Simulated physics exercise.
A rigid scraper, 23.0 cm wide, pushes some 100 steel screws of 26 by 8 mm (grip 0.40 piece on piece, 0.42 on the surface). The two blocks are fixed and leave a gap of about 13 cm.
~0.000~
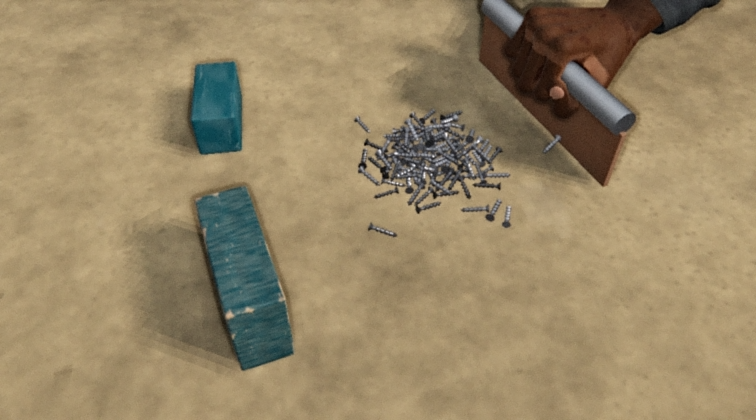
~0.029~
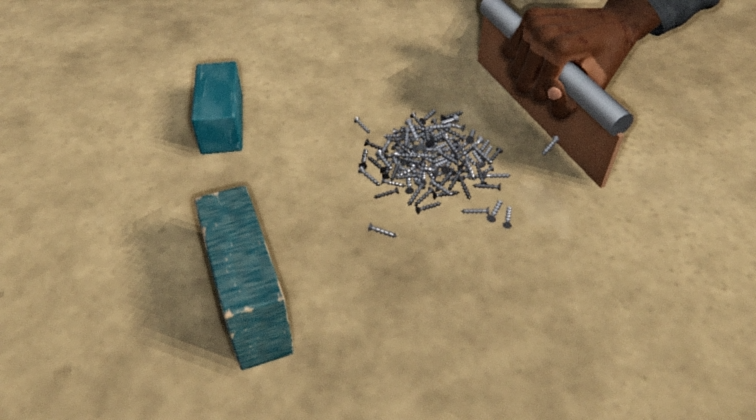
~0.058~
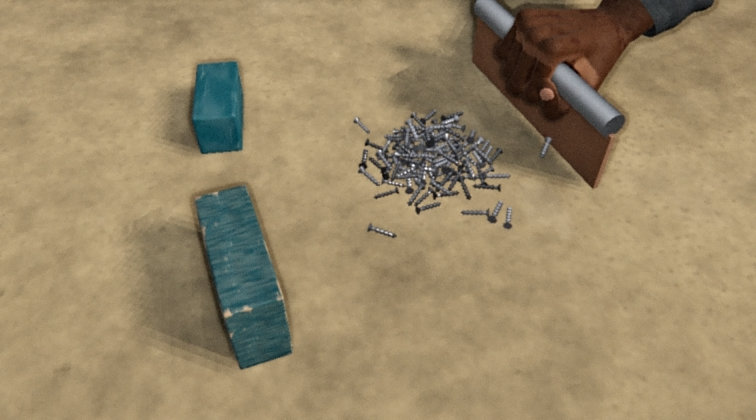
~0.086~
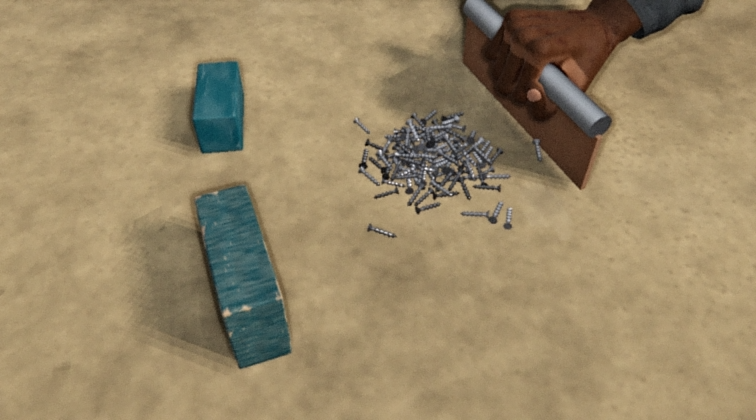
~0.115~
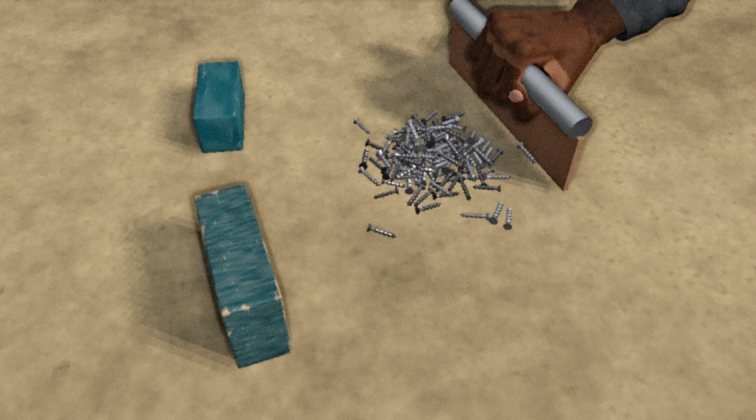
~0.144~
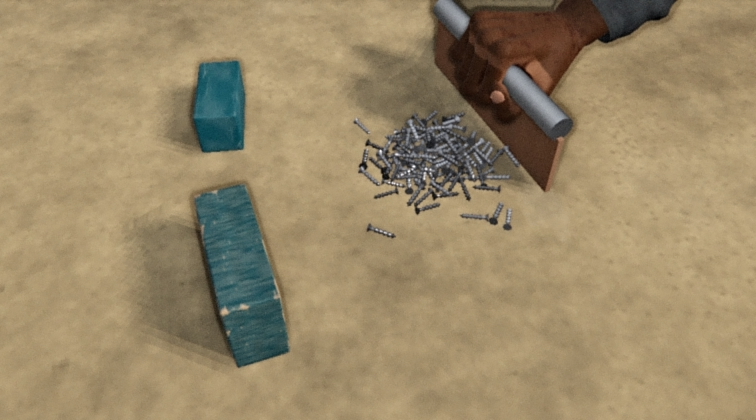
On sandy ground, a hand sliding an upright brown scraper leftward to the edge of a screw pile, two teal blocks staying still.
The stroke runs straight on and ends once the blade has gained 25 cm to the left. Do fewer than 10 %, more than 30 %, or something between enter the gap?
In or through the gap: Low.
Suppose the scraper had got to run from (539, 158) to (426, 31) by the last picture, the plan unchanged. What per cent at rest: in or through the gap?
Through 35.
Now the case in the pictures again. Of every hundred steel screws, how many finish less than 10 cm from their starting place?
Roughly 15 per cent.
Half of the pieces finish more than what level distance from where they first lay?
About 16 cm.
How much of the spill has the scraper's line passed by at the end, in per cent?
Some 15 per cent.
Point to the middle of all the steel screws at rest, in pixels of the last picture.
At about (287, 190).
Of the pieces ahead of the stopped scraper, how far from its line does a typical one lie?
Some 4 cm.
Then, at 0.35 s, scraper 18 cm from its start, spill 14 cm wide; held up before the blocks 100 %.
After 0.56 s, scraper 26 cm from its start, spill 17 cm wide; held up before the blocks 100 %.
Then, at 0.73 s, scraper 26 cm from its start, spill 18 cm wide; in or through the gap 5 %, held up before the blocks 95 %.
In the end, at 1.4 s, in or through the gap 5 %, round the near block 0 %, round the far block 0 %, held up before the blocks 95 %.
